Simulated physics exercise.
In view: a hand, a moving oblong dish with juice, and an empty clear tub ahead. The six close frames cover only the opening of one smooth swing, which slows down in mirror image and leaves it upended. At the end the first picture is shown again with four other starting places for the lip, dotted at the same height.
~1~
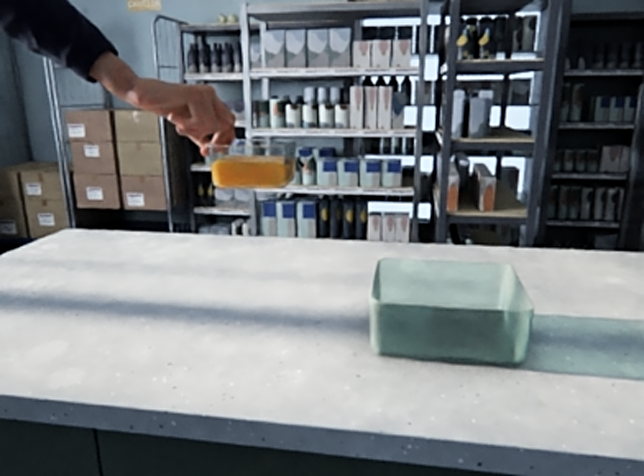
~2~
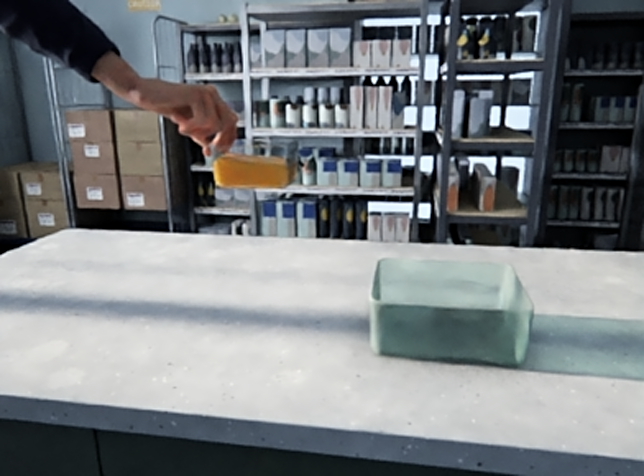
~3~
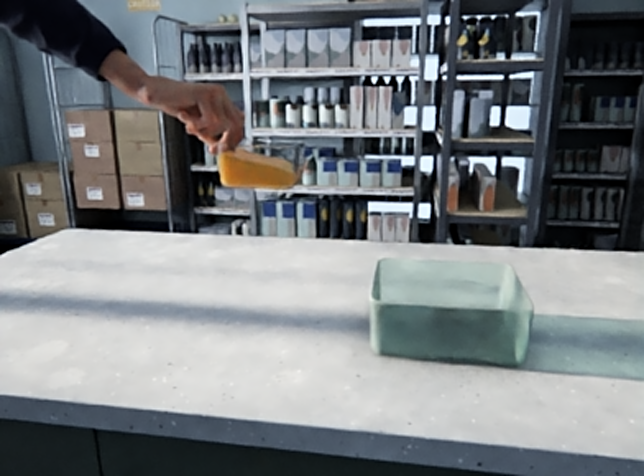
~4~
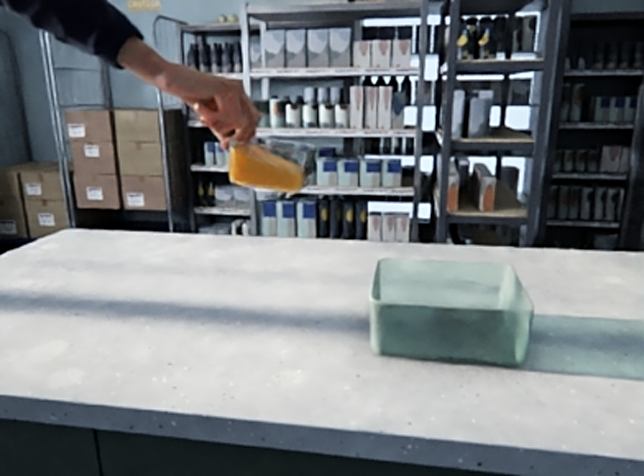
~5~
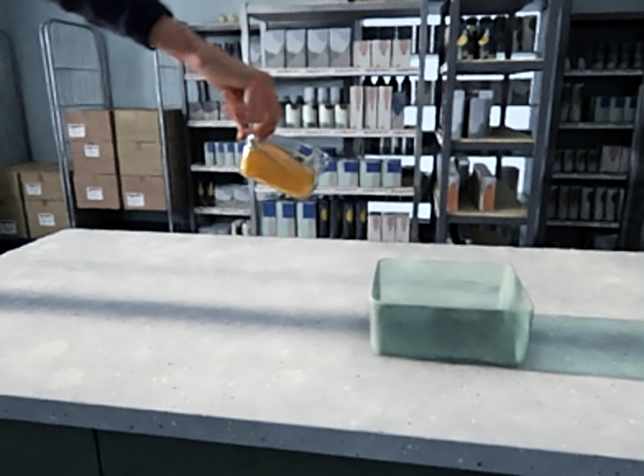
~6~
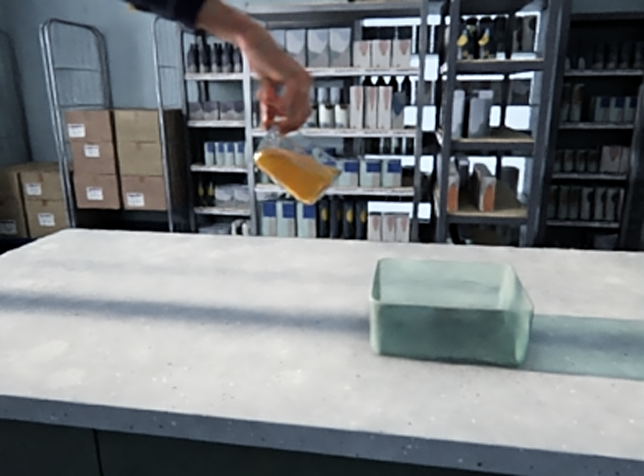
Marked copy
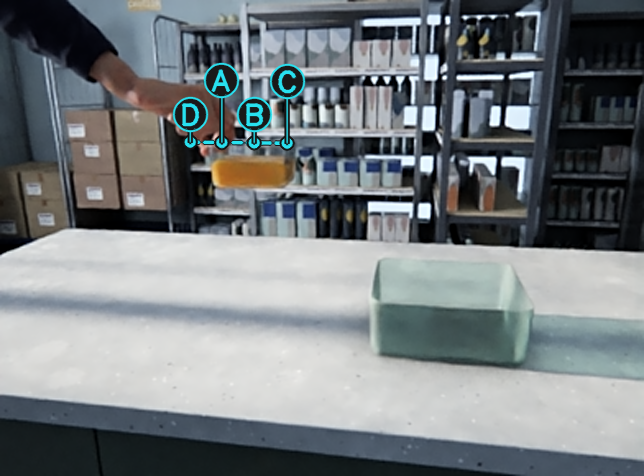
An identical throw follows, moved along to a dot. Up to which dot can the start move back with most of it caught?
I would pick spot B.
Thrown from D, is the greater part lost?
Yes, that goes wrong.
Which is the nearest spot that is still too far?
The answer is A.
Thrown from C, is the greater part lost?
No.
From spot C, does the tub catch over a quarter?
Yes, clearly.
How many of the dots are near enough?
Two.
In cyan, A at (221, 142); B at (254, 142); C at (287, 143); D at (190, 142).
With A, about 13 % lands in the tub, 84 % falls short and 3 % goes beside or beyond.
With B, about 72 % lands in the tub, 16 % falls short and 12 % goes beside or beyond.
With C, about 82 % lands in the tub, 4 % falls short and 14 % goes beside or beyond.
With D, about 0 % lands in the tub, 100 % falls short.
